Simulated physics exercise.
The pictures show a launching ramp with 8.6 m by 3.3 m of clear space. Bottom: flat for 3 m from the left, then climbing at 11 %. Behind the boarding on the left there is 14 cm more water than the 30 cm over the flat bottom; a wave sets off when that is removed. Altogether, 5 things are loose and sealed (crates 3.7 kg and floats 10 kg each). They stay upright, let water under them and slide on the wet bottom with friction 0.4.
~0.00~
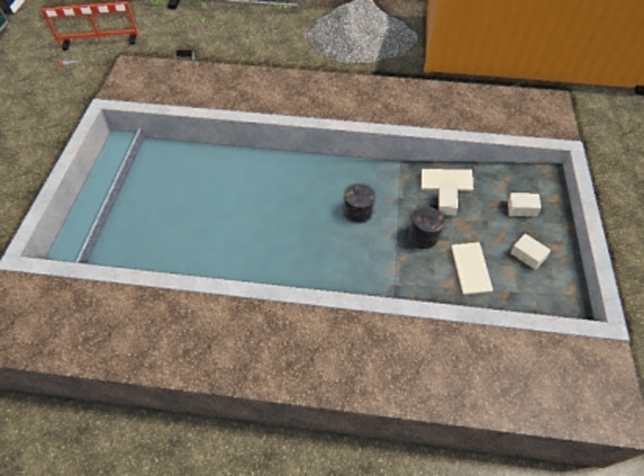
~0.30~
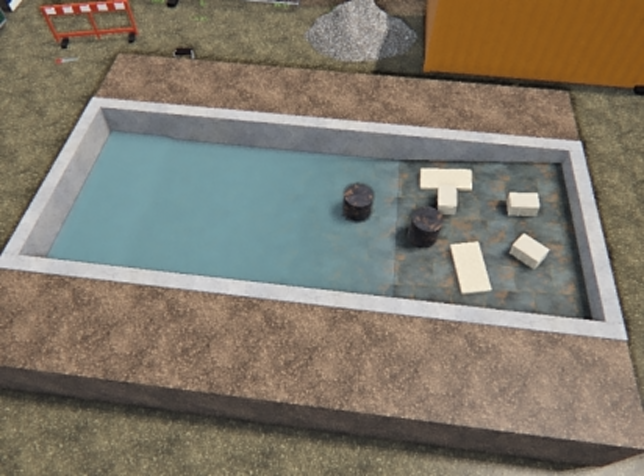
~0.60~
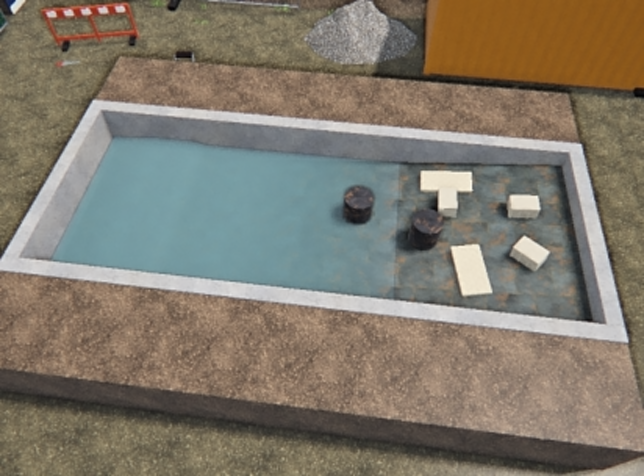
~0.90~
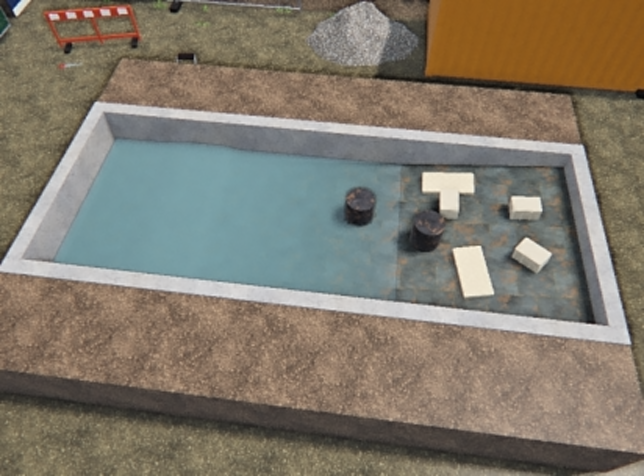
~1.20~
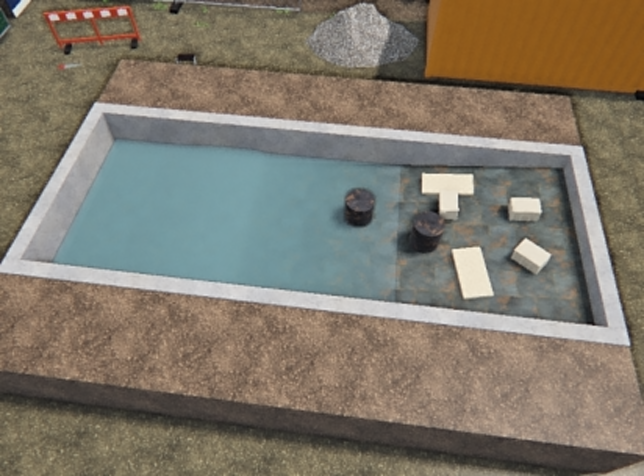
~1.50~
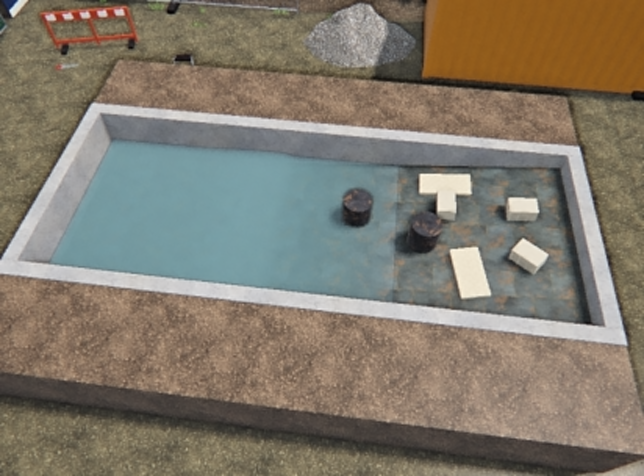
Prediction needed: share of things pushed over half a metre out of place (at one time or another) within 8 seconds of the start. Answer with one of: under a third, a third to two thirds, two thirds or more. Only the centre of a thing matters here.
Under a third.
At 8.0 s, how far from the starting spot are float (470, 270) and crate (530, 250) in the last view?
They've ended up 0 cm and 0 cm away, in that order.
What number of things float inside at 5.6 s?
Total: 0.
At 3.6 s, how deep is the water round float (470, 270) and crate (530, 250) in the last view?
First about 0 cm, second about 0 cm.
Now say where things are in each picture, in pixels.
The first frame shows a crate at (534, 248), on the bottom; a crate at (450, 196), on the bottom; water covers 18.6 m2; 0 of 5 have shifted.
The second frame shows a crate at (533, 247) rests on the ground; a crate at (449, 196) rests on the ground; water covers 18.6 m2; 0 of 5 have shifted.
The third frame shows a crate at (533, 250) rests on the ground; a crate at (450, 198) rests on the ground; water covers 18.6 m2; 0 of 5 have shifted.
The fourth frame shows a crate at (535, 251), on the bottom; a crate at (451, 199) rests on the ground; 18.6 m2 under water; 0 of 5 have shifted.
The fifth frame shows a crate at (534, 252) rests on the ground; a crate at (451, 201), on the bottom; 18.6 m2 under water; 0 of 5 have shifted.
The sixth frame shows a crate at (532, 252), on the bottom; a crate at (448, 201) rests on the ground; water covers 18.6 m2; 0 of 5 have shifted.
After 2.1 s 0 of 5 are over 50 cm from their spots; 0 afloat.
After 3.6 s 0 of 5 are over 50 cm from their spots; 0 afloat.
After 5.6 s 0 of 5 are over 50 cm from their spots; 0 afloat.
After 8.0 s 0 of 5 are over 50 cm from their spots, and 0 have been at some point; 0 afloat.
